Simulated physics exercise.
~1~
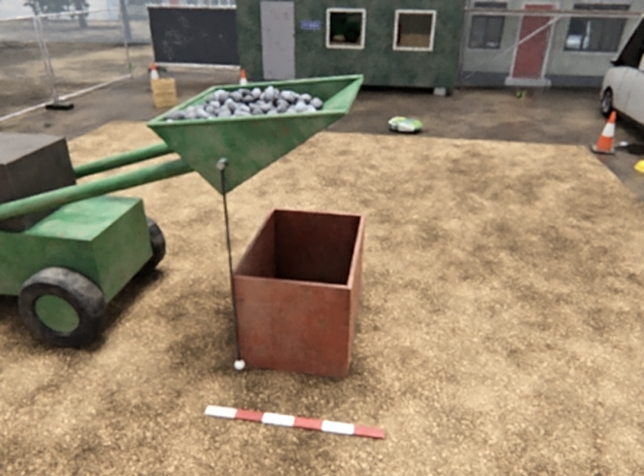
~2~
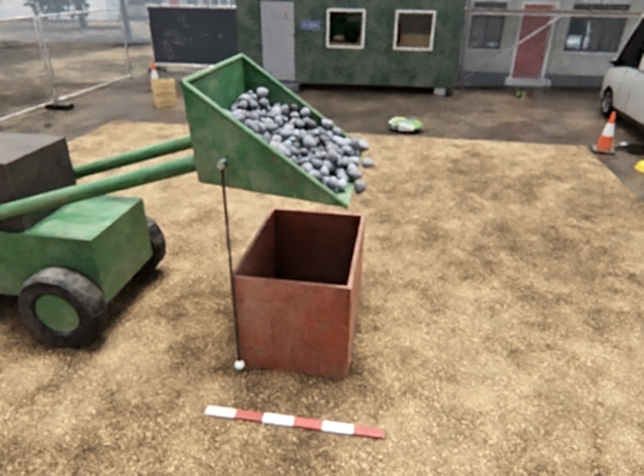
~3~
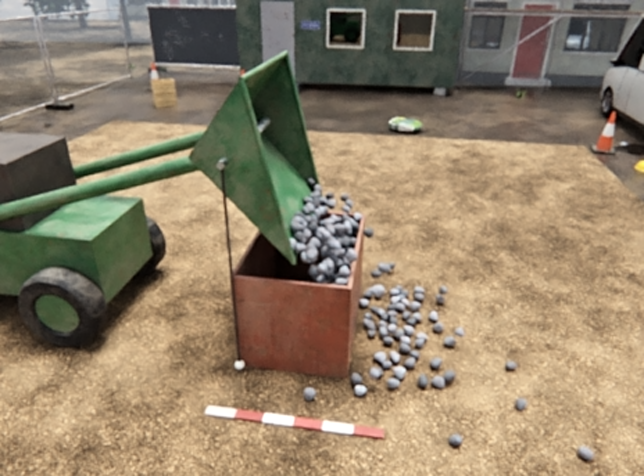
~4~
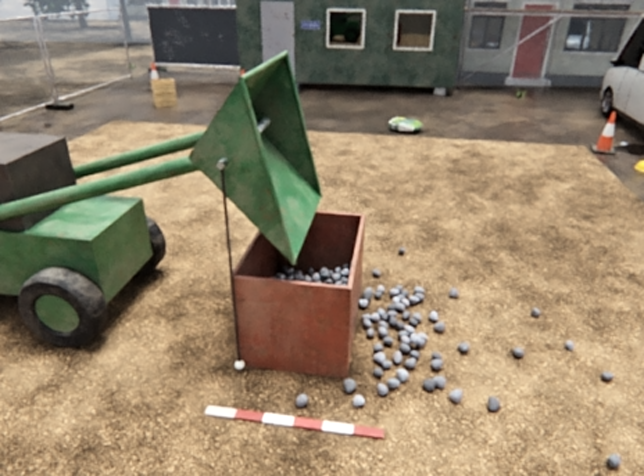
To begin with, a green loader on the left holds a bucket heaped with round grey stones above an open, rust-red bin, with a red and white striped staff lying on the ground in front. The bucket tips forward to the right, and the stones slide toward its lower edge. It tilts further until its lip hangs over the bin, and the stones pour down, many dropping inside while others scatter across the sandy ground to the right. Finally, the bucket stays steeply tipped and looks empty, with stones in the bin and a loose spread lying beside it.
